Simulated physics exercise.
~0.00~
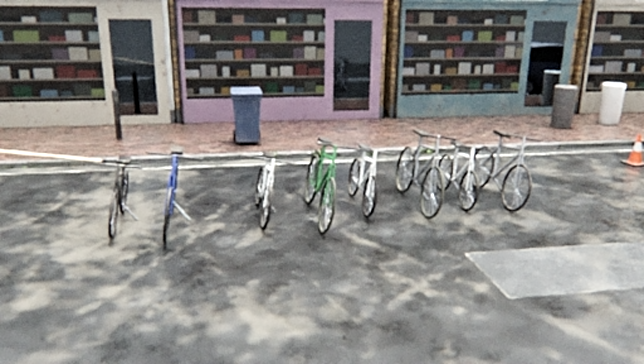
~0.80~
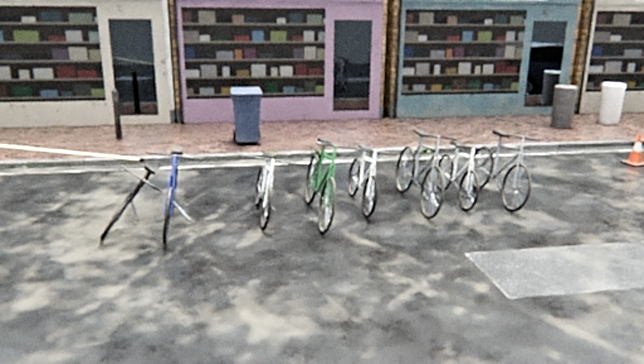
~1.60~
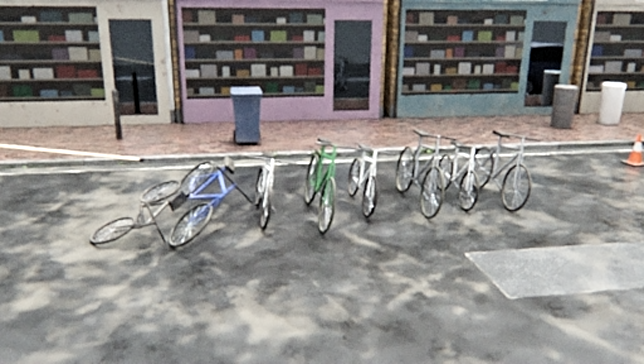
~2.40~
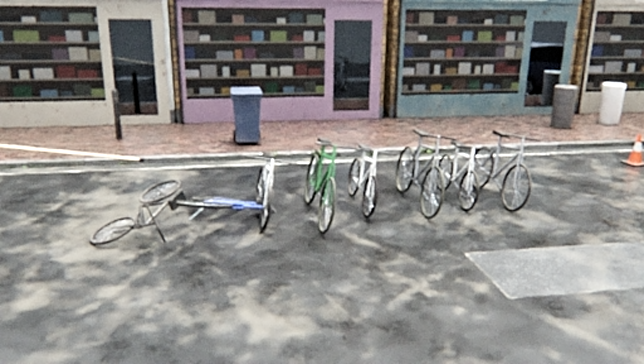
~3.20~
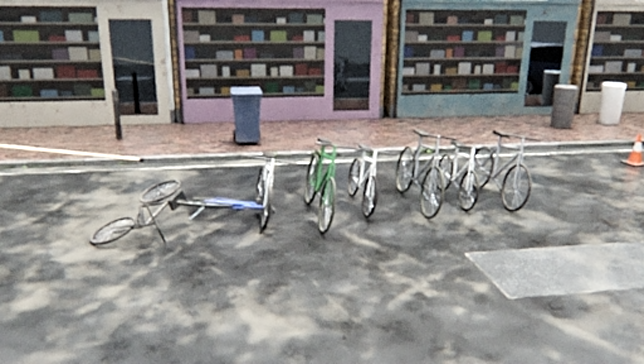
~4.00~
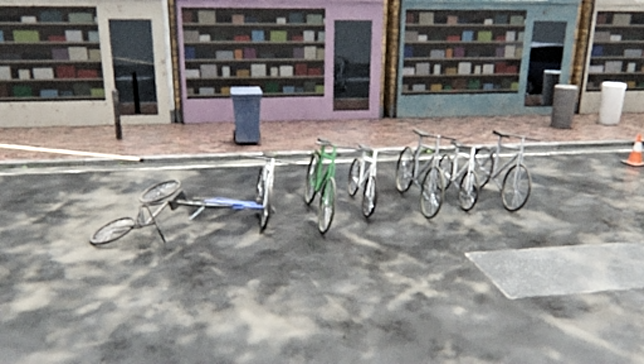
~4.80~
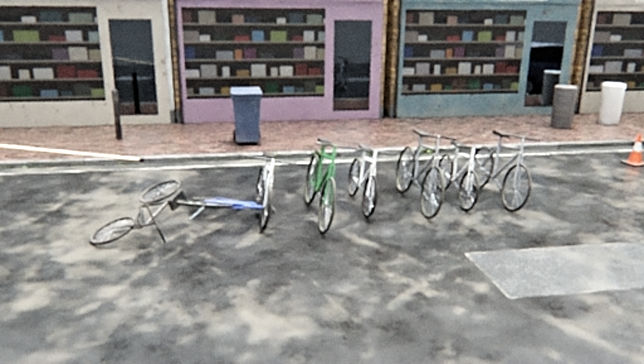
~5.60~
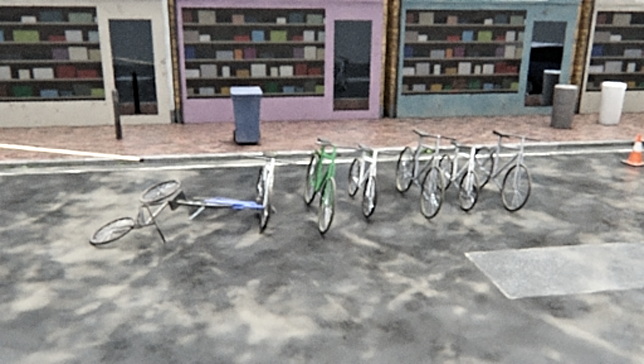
The video shows a row of parked bicycles before colourful shopfronts as the leftmost one tips over to the right and the blue one beside it topples too. Both end down on the asphalt, while the green bicycle and the others stay standing.
